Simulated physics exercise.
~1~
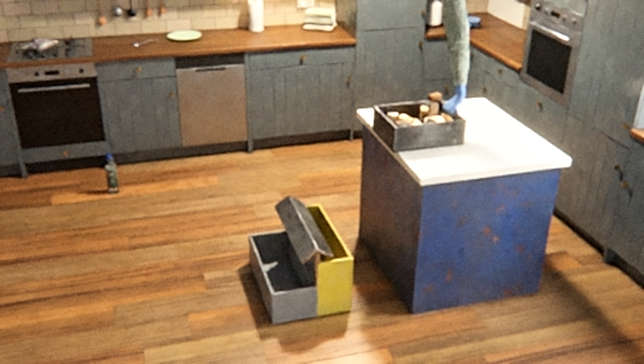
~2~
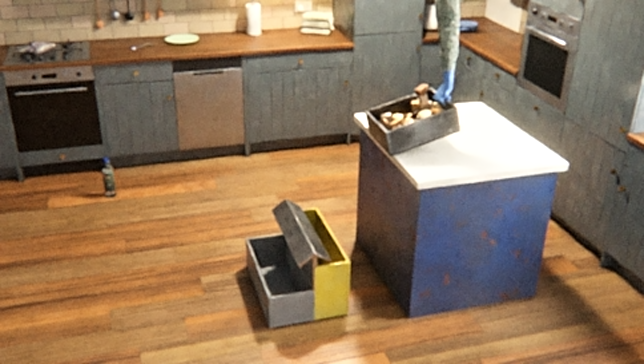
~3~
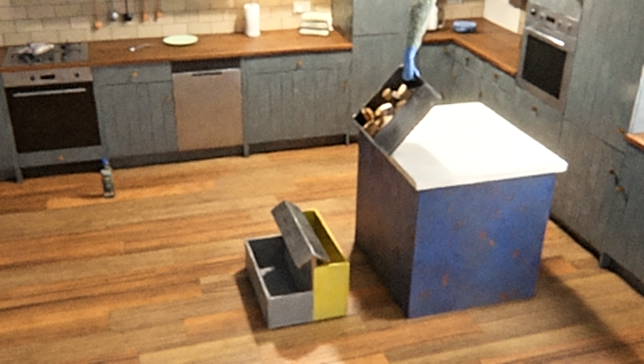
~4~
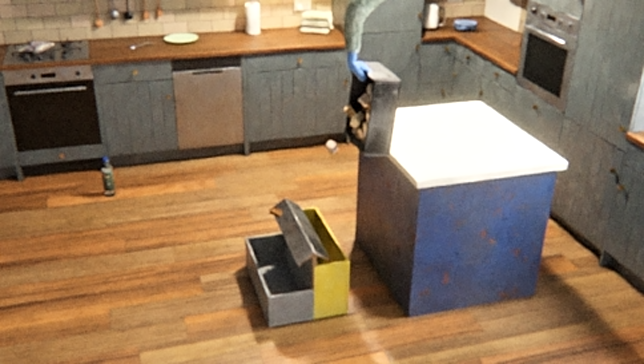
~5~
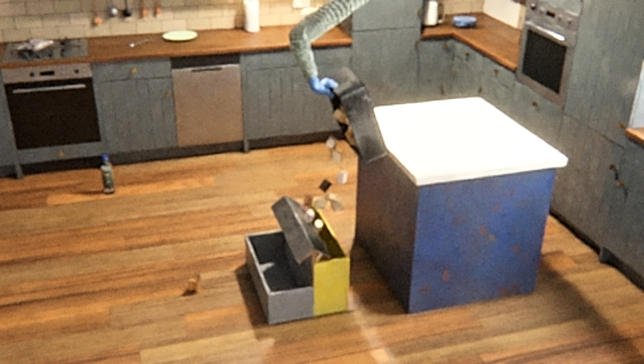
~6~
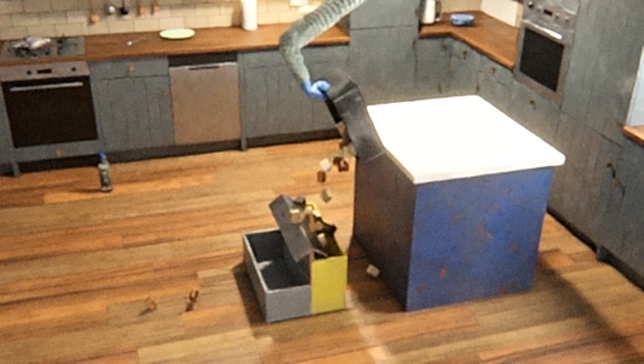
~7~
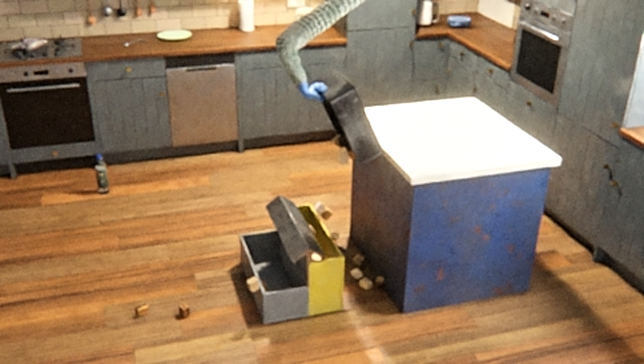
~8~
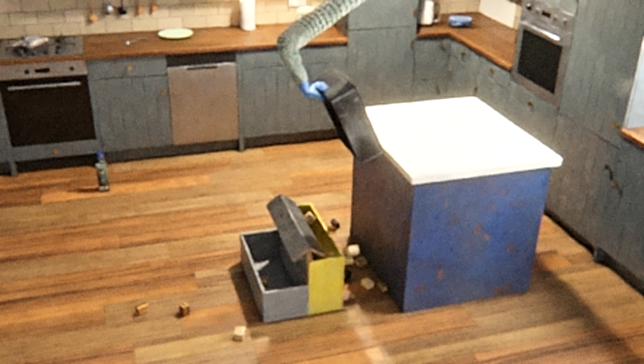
In a kitchen, a grey-green robotic arm tipped a black crate of small wooden blocks leftward over the edge of a blue bench, and the blocks tumbled down, most landing in the yellow tub while others ended up scattered on the floor.
